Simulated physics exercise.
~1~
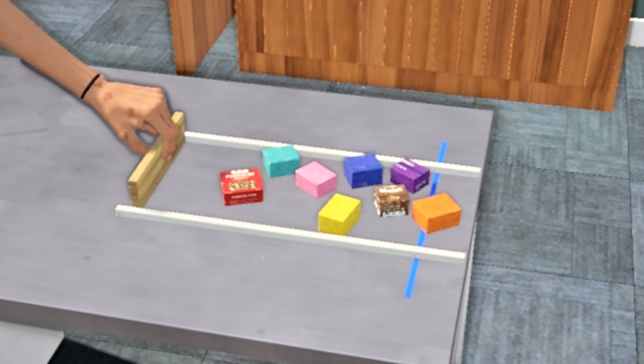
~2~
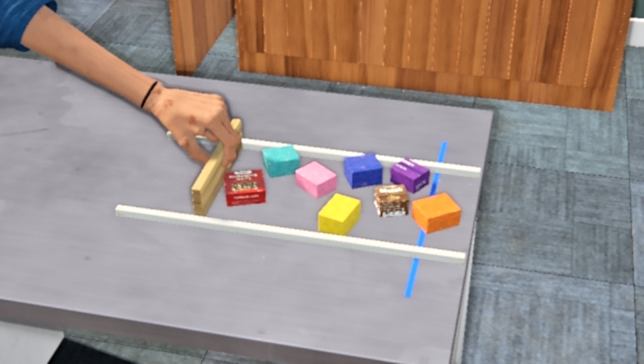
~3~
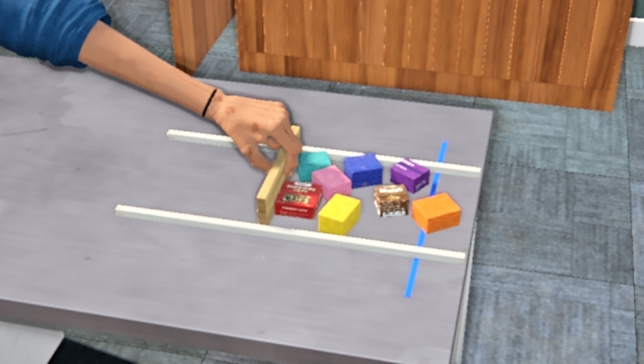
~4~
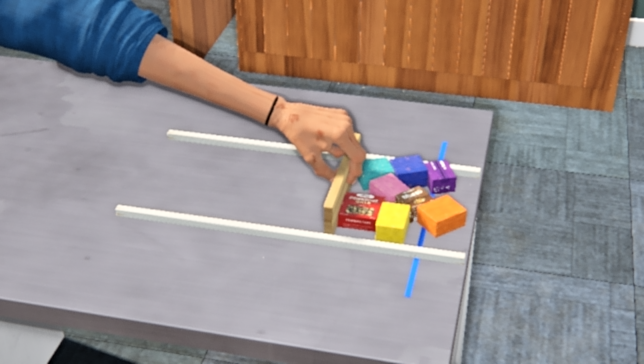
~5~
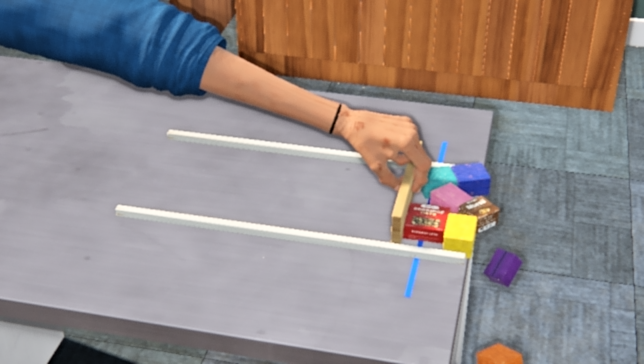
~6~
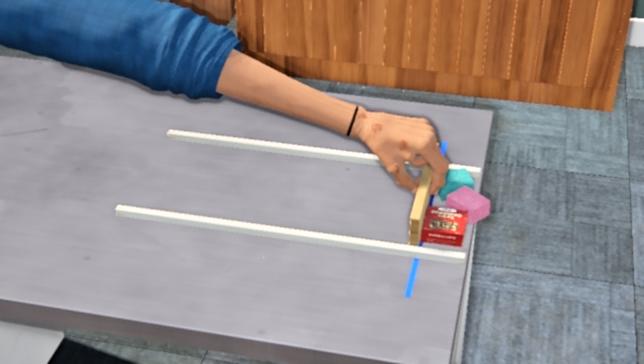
A hand pushing a wooden board rightward along a tabletop channel, bunching colourful boxes and blocks together and sending several off the end.
